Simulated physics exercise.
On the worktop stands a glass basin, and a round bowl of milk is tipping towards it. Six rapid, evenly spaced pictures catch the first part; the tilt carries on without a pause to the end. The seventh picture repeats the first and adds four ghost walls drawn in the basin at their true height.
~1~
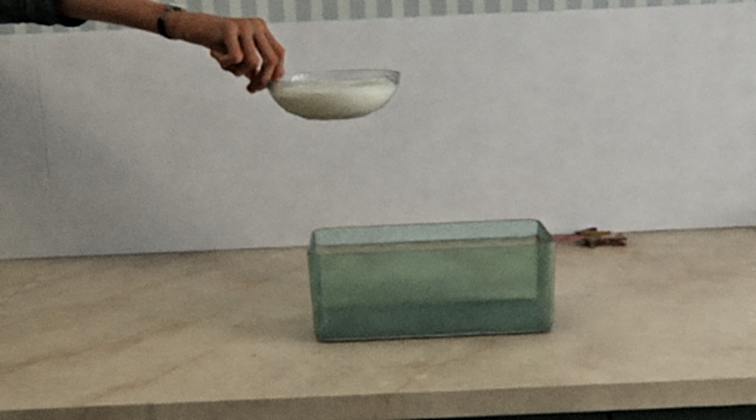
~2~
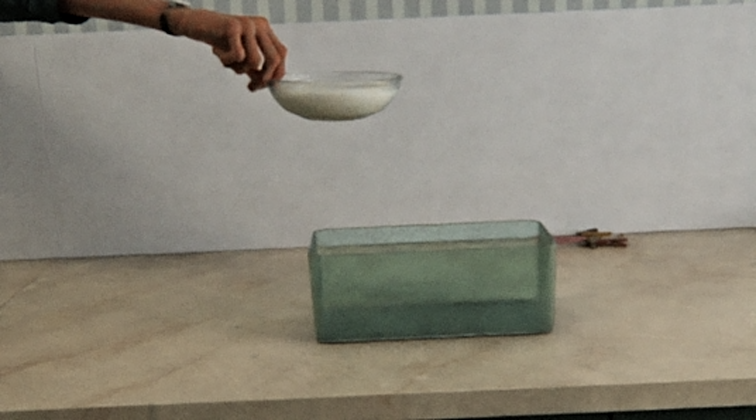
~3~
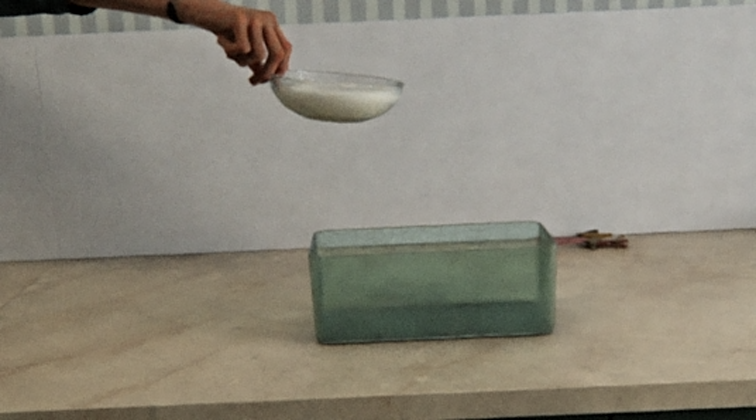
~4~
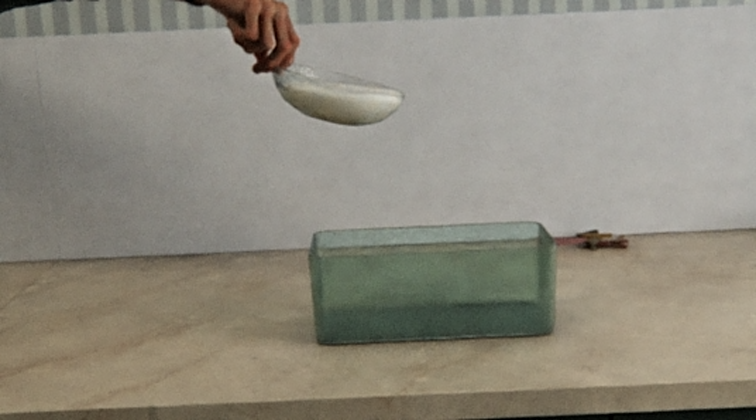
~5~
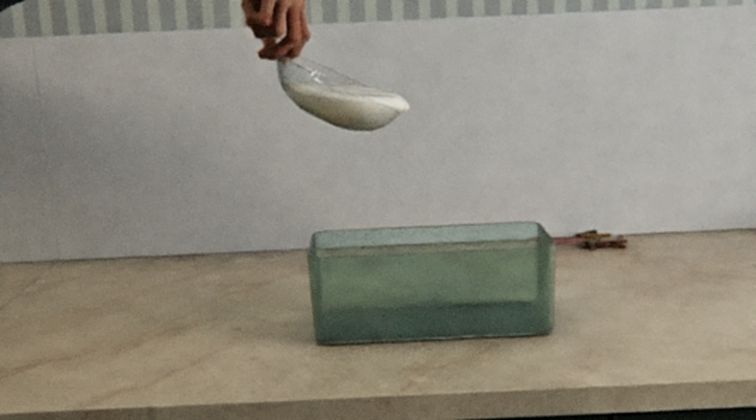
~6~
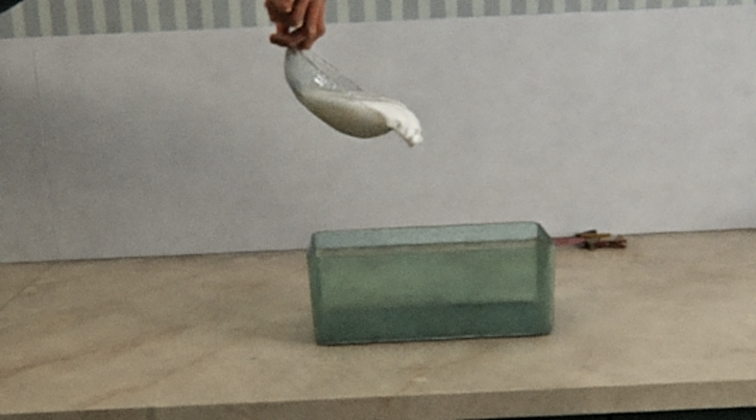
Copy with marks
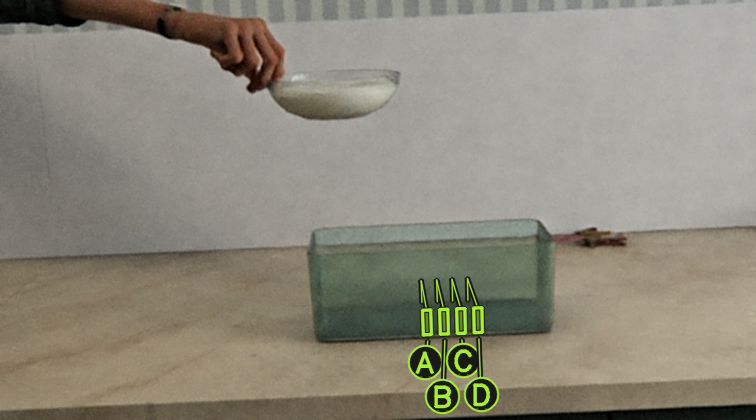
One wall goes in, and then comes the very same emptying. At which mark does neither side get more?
Use place C.
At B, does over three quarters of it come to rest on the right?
No.
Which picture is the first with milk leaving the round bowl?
In picture 5.
In lime, A at (427, 340); B at (444, 339); C at (461, 339); D at (478, 338).
With A, about 22 % ends left of the wall and 76 % right of it.
With B, about 33 % ends left of the wall and 65 % right of it.
With C, about 51 % ends left of the wall and 46 % right of it; 3 % is lost outside.
With D, about 71 % ends left of the wall and 24 % right of it; 5 % is lost outside.
